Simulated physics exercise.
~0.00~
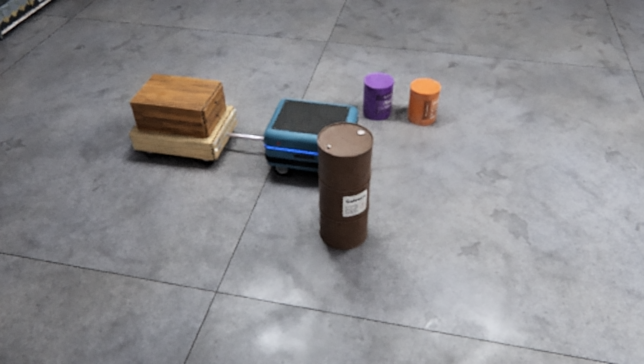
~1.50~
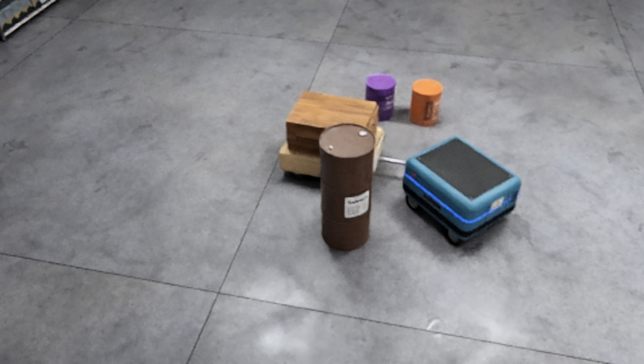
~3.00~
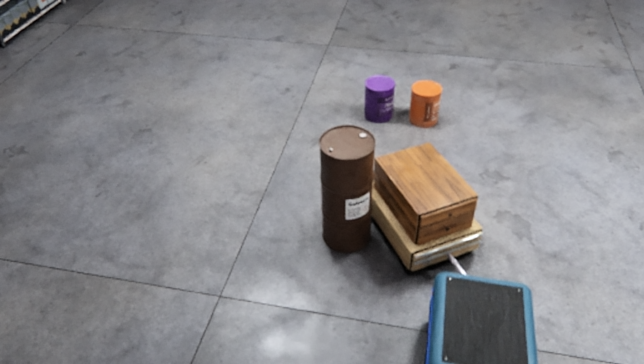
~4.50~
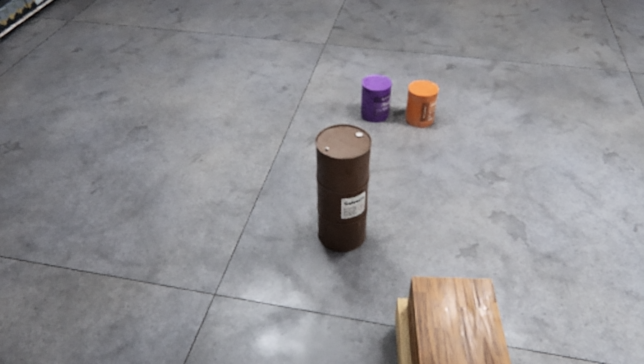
On a gray tiled floor, a blue tug pulls a wooden cart around a brown drum.
